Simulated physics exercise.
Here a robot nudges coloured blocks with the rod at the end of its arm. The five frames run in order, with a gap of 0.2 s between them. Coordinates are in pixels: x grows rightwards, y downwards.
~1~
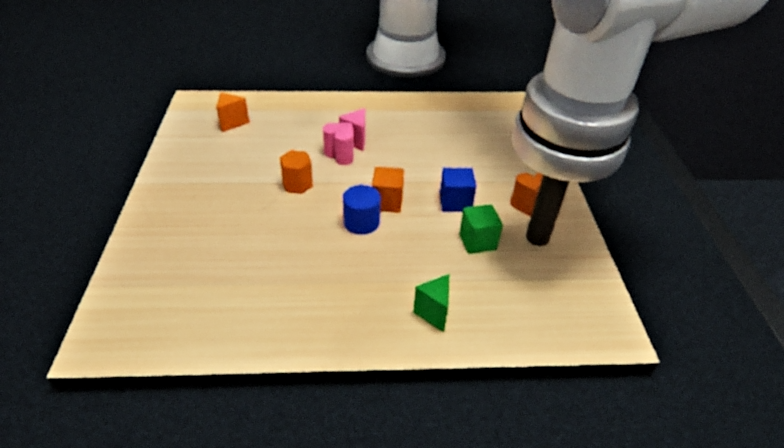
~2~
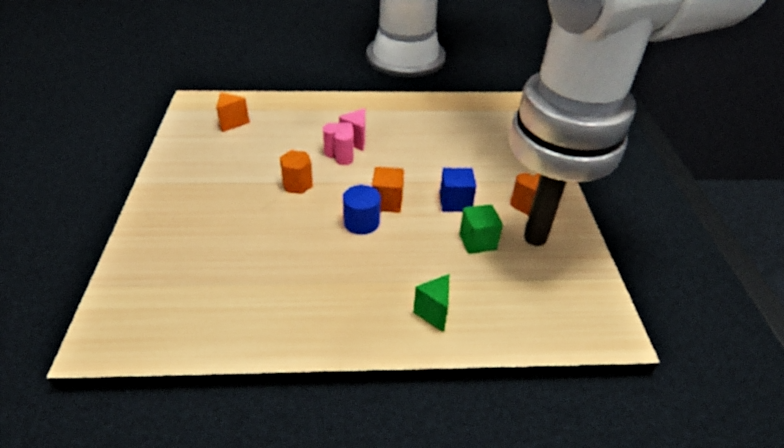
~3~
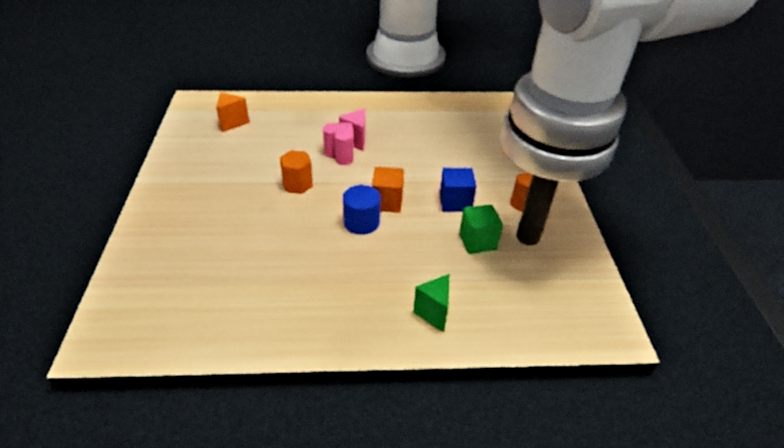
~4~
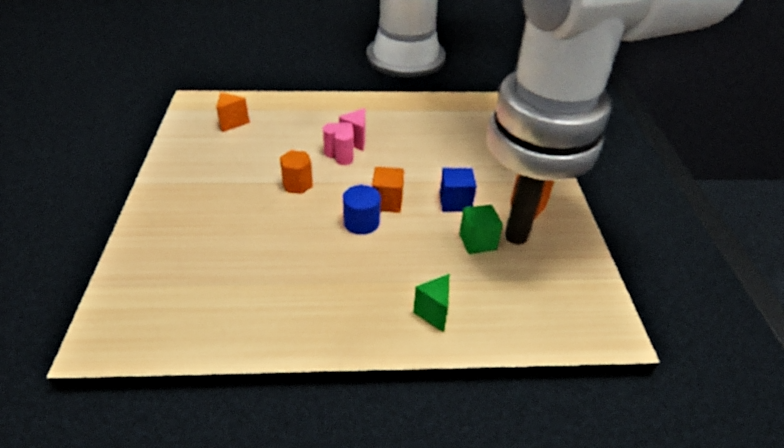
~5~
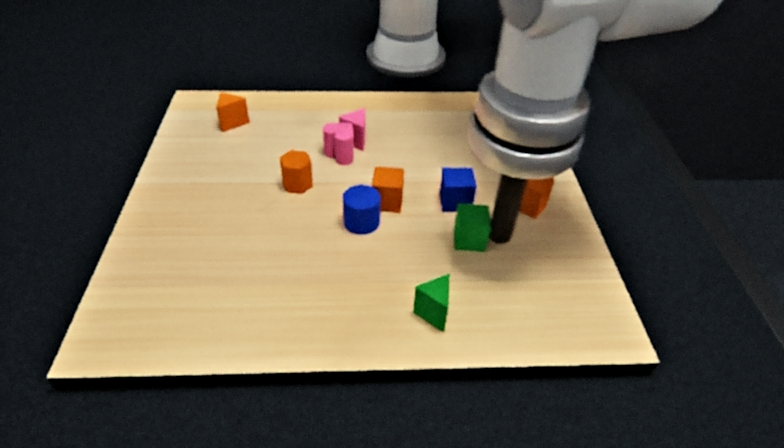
On a pale wooden board against a dark surface, a robot arm holds its black rod upright to the right of a green cube, among scattered orange, pink, blue and green blocks. The rod slides left toward the cube, then nudges it slightly left, while the other blocks stay put.
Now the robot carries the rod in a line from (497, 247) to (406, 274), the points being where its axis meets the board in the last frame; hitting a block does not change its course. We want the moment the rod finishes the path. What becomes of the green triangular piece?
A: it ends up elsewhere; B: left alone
(B)
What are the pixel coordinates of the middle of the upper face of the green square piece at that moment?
I predict (454, 213).
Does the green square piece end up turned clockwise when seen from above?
In short: Yes.
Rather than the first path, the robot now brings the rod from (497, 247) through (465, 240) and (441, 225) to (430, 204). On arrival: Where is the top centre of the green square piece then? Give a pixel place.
Its top centre is at about (407, 179).
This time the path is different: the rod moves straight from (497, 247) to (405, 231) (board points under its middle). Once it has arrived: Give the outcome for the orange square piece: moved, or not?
It leaves its spot.
On the path given first. One third of the way, rod at (470, 245); green square piece at (455, 213), turned 55° clockwise.
Two thirds of the way, rod at (438, 254); green square piece at (454, 213), turned 65° clockwise.
At the end, rod at (407, 263); green triangular piece not moved; green square piece at (454, 213), turned 65° clockwise.
